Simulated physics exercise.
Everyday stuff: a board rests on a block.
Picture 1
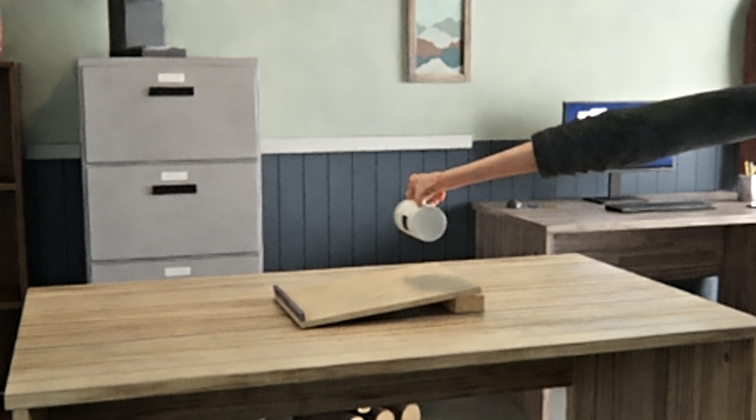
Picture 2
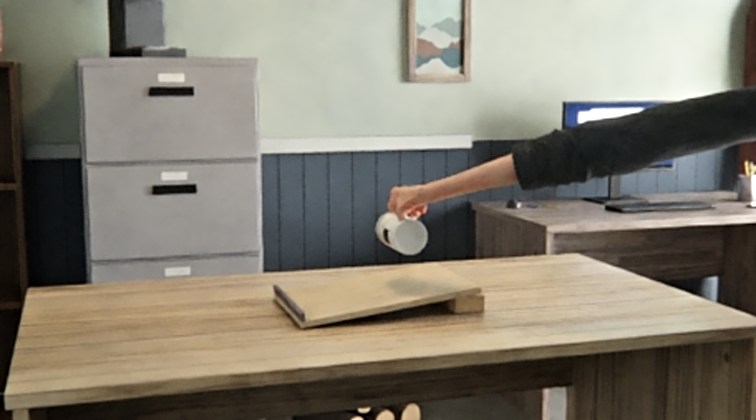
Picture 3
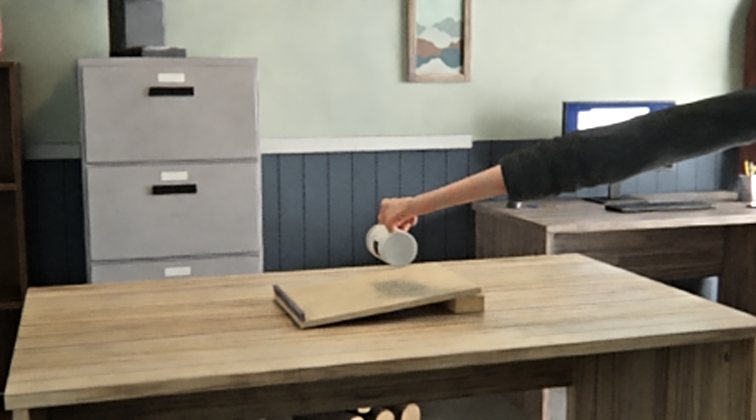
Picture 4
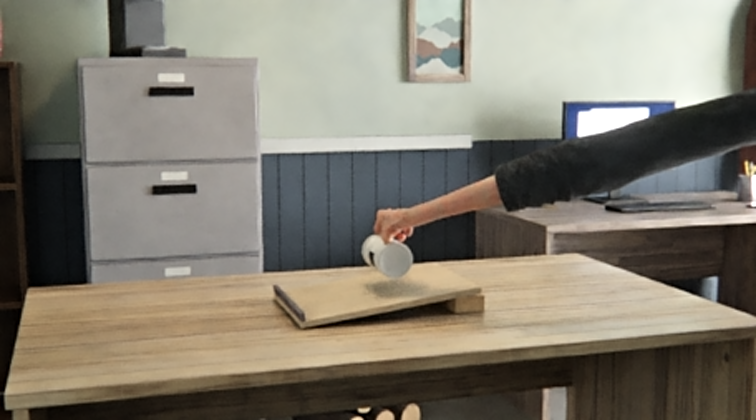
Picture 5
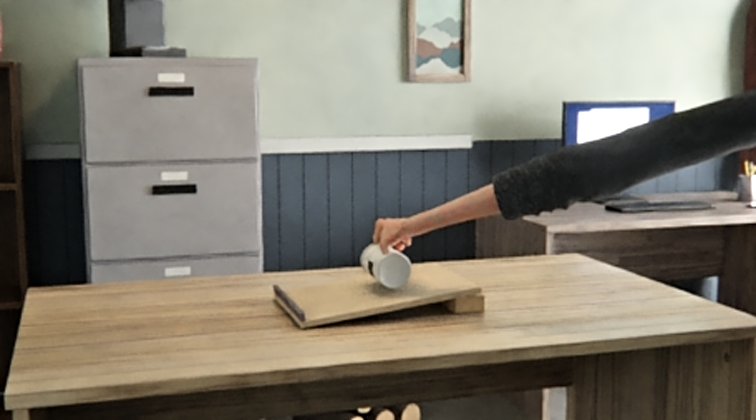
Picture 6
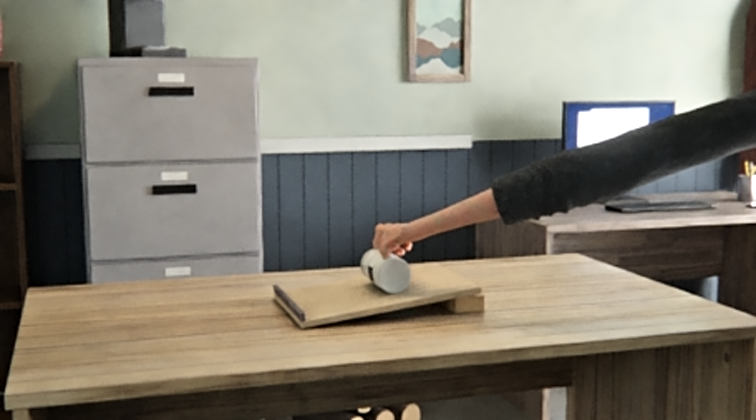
The clip shows a hand holding a white jar on its side above a sloping board that rests on a block on a wooden table; the hand moves slightly left and lowers the jar onto the board, still holding it.
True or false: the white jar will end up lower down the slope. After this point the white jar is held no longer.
True.
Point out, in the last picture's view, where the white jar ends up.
In the last picture, near pixel (303, 285).
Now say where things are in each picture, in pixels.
On its way; white jar (419, 220), in the first frame.
On its way; white jar (401, 233), in the second frame.
On its way; white jar (391, 245), in the third frame.
On its way; white jar (387, 255), in the fourth frame.
On its way; white jar (385, 265), in the fifth frame.
Set down, still held; white jar (385, 270), in the sixth frame.
Then, 0.50 s on from there, white jar shifted about its own width near (364, 274).
Then, 0.80 s on from there, white jar shifted well along near (318, 282).
Then, 1.00 s on from there, white jar shifted well along near (303, 285).
In the end, moved from the start, white jar. At the end, from the last picture's camera, white jar near (303, 285). The white jar goes downhill.
